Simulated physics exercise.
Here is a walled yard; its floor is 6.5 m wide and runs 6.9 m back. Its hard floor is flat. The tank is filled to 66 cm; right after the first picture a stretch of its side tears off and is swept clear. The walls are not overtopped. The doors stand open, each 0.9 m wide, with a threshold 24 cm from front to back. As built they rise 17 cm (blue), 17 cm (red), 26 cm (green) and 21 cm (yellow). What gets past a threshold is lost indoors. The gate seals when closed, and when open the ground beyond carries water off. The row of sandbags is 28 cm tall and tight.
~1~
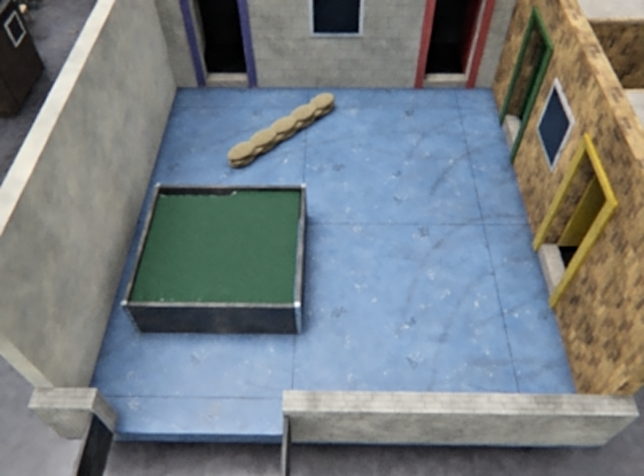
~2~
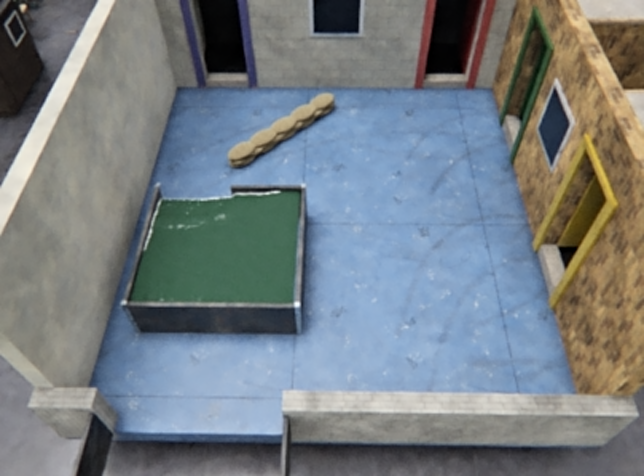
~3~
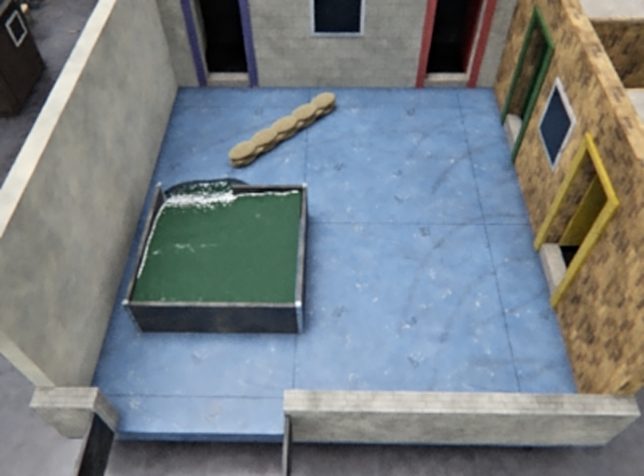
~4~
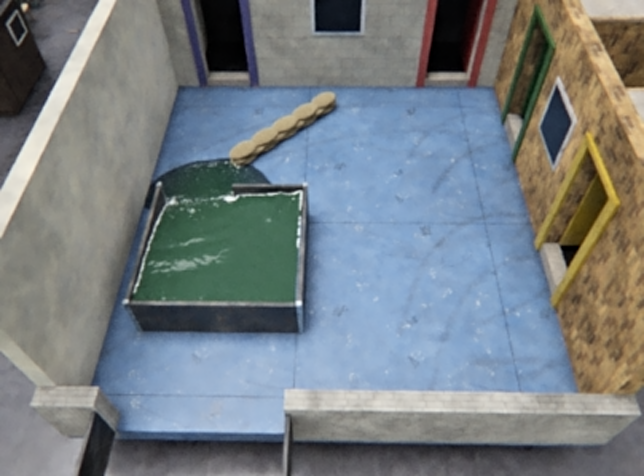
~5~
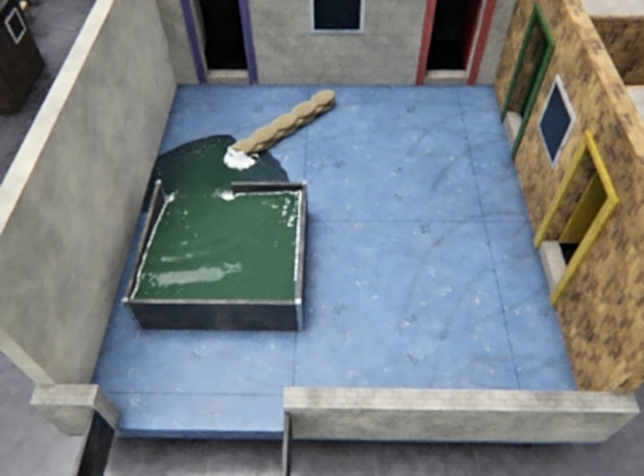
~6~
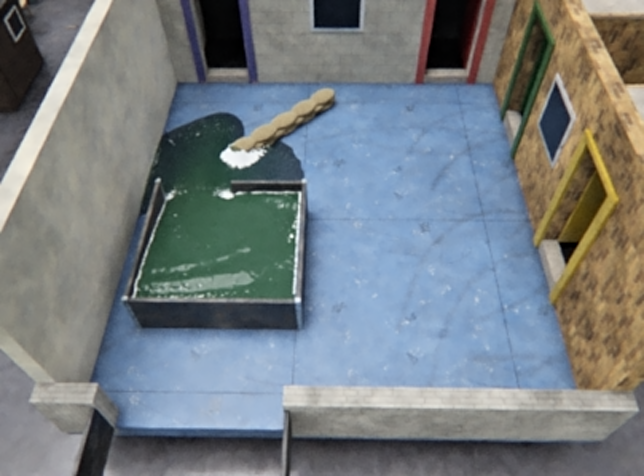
Green water poured out through a gap in the far side of a square tank in a walled yard, spreading across the blue floor, reaching a knobbly tan barrier and foaming white against its near end.
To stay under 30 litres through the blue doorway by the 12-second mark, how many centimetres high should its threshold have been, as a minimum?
It would have to be roughly 29 cm high.
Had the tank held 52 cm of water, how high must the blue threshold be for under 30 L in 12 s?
Some 22 cm.
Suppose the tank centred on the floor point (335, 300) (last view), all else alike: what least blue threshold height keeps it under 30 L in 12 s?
Some 7.0 cm.
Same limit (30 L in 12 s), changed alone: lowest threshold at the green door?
About 11.5 cm at green.
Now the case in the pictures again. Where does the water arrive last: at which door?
Last comes the yellow one.
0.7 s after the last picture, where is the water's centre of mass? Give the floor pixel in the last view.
At about (222, 229).
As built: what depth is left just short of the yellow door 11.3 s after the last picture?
About 3.5 cm.
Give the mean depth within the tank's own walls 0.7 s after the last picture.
Some 47 cm.
Then, 0.7 s after the last picture water covers 20 % of the floor, deepest (46 cm) near (178, 84); 24 cm at the blue door, 2 litres in over its 17 cm threshold.
Then, 2.3 s after the last picture water covers 40 % of the floor, deepest (37 cm) near (175, 95); 33 cm at the blue door, 105 litres in over its 17 cm threshold.
Then, 11.3 s after the last picture water covers 95 % of the floor, deepest (12 cm) near (288, 118); 10 cm at the blue door, 206 litres in over its 17 cm threshold.
At the blue door as built, the water peaked near 34 cm, 1.5 s after the last picture.
Run again over the same 12 s with other heights there, 56 litres in over 25.5 cm, 10 litres over 34.5 cm. The limit of 30 litres is kept from about 29 cm up.
